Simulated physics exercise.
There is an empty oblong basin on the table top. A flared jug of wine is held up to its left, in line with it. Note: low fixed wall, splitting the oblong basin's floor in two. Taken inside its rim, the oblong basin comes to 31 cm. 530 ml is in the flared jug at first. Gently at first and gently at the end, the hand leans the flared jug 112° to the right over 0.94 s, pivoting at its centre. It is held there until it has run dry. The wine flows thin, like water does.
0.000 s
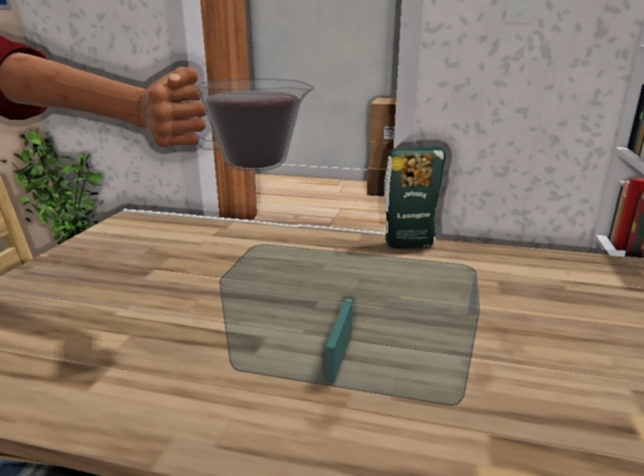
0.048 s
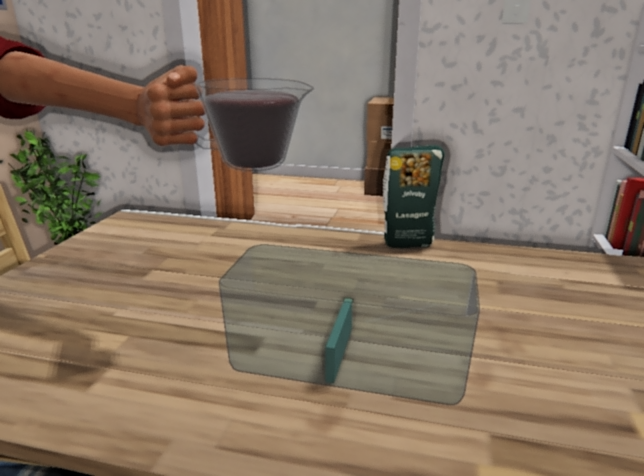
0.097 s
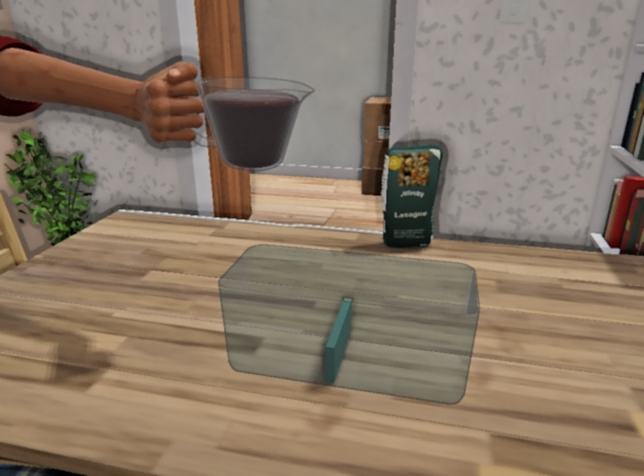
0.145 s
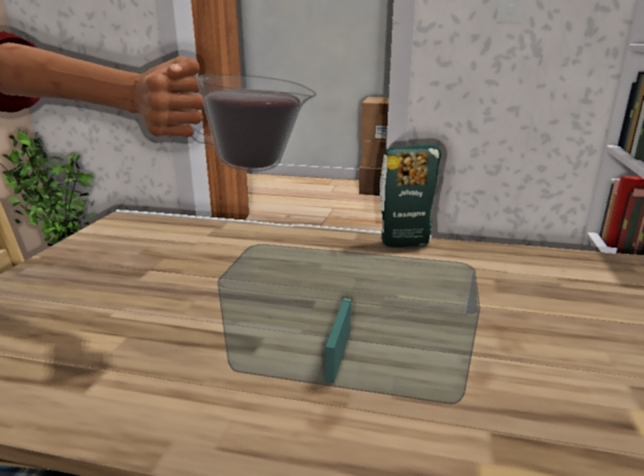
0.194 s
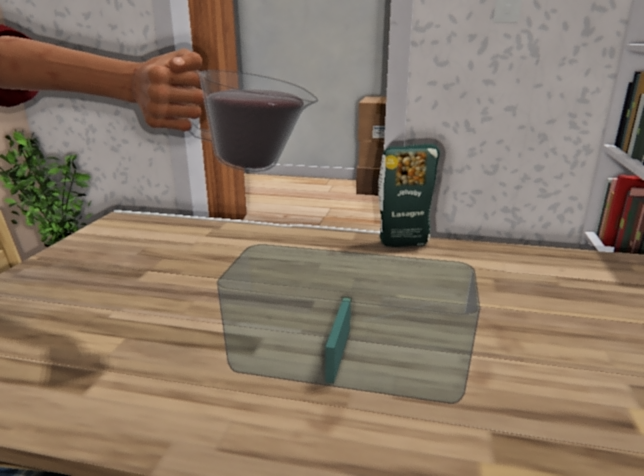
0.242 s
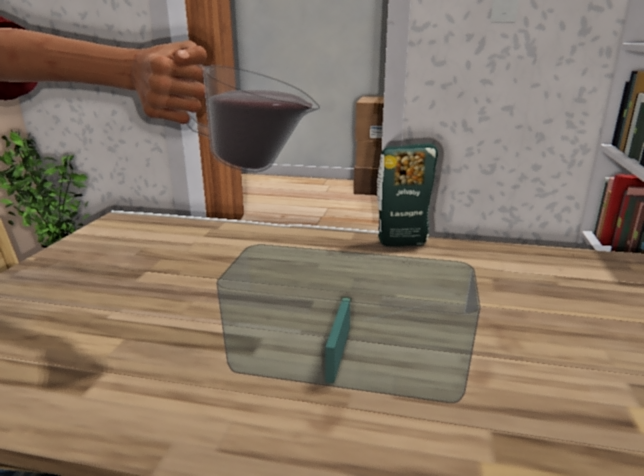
On a wooden table, a hand gently leaning a glass jug of dark wine rightward above an empty, clear, divided basin.
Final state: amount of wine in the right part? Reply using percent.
Approximately 82 %.
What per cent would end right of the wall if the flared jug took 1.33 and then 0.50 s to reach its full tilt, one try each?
About 85 %, then about 55 %.
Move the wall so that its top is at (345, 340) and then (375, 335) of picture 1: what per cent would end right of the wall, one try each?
Around 70 and 30 percent, in that order.
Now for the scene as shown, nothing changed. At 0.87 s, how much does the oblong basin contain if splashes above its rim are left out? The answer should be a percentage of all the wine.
Near 88 in a hundred.
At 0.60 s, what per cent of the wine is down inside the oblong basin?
Near 16 in a hundred.
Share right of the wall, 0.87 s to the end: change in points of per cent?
Net gain of about 3.
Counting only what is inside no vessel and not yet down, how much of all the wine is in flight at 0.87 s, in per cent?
Close to 10 per cent.
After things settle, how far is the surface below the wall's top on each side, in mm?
Close to 52 mm left and close to 34 mm right.
By 0.60 s the tilt is 80° and 47 per cent is still to pour, 0 is left of the wall and 17 right of it.
By 0.87 s the tilt is 110° and 2 per cent is still to pour, 10 is left of the wall and 78 right of it.
By 1.14 s the tilt is 112° and 0 per cent is still to pour, 17 is left of the wall and 82 right of it.
By 1.44 s the tilt is 112° and 0 per cent is still to pour, 17 is left of the wall and 82 right of it.
At rest 17 per cent lies left of the wall, 82 right of it and 1 outside.
